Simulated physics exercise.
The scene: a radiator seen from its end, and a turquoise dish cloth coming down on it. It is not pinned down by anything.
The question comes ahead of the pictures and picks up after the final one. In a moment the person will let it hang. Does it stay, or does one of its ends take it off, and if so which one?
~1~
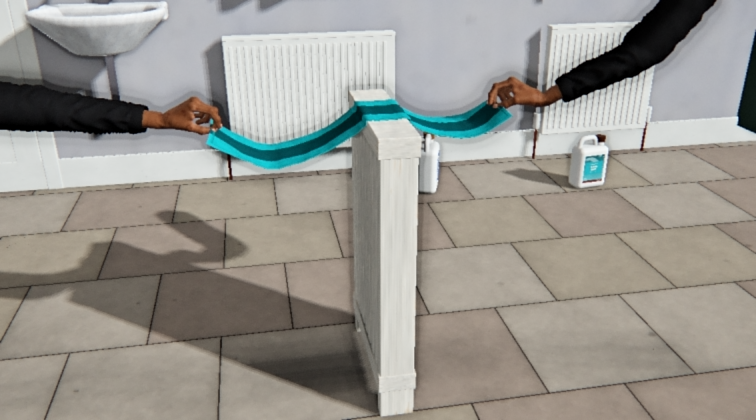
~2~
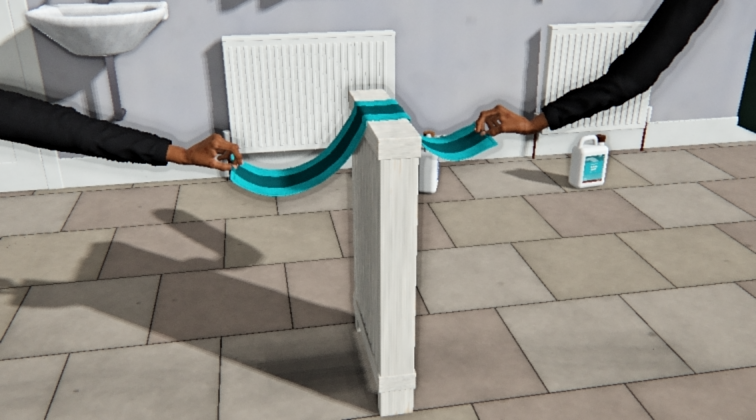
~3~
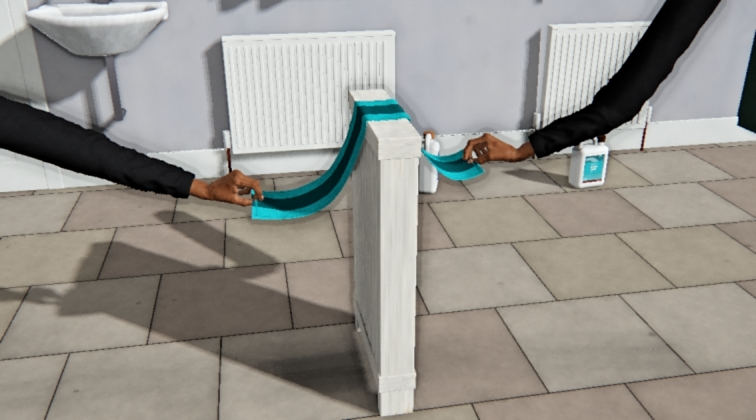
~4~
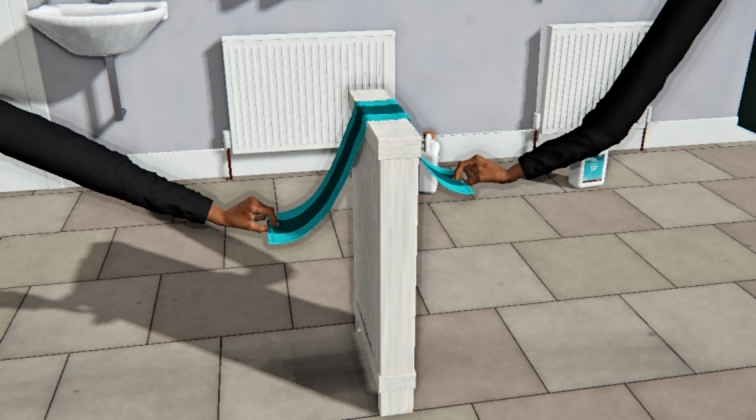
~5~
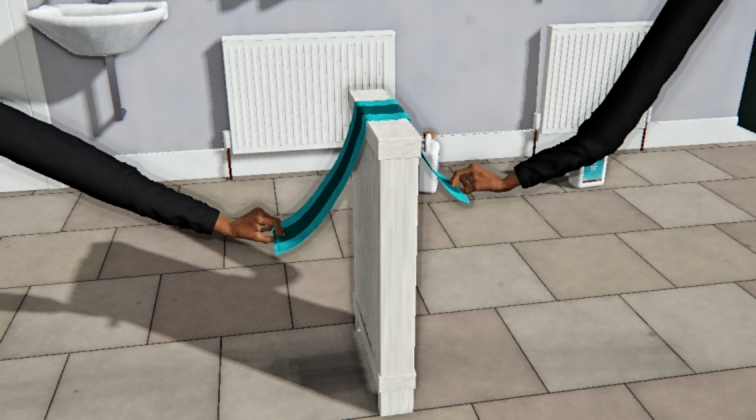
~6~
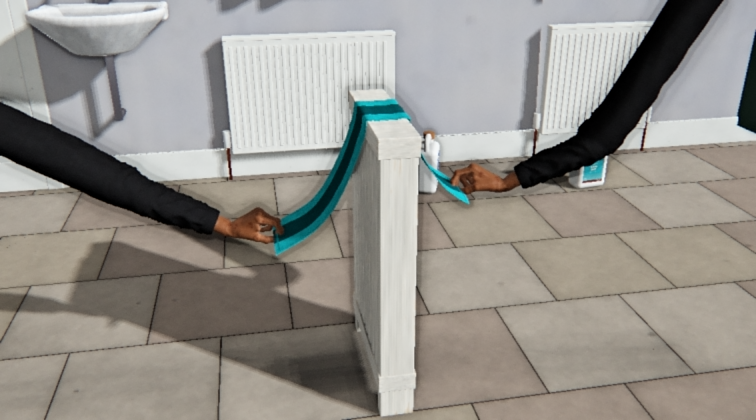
I'd bet it is going to stay just where it is.
Then, 0.20 s on from there, dish cloth hanging on both sides, left end near (304, 257), right end near (435, 206).
Then, 0.30 s on from there, dish cloth hanging on both sides, left end near (341, 263), right end near (400, 216).
In the end, dish cloth hanging on both sides, left end near (363, 263), right end near (400, 216). The turquoise dish cloth keeps its place.
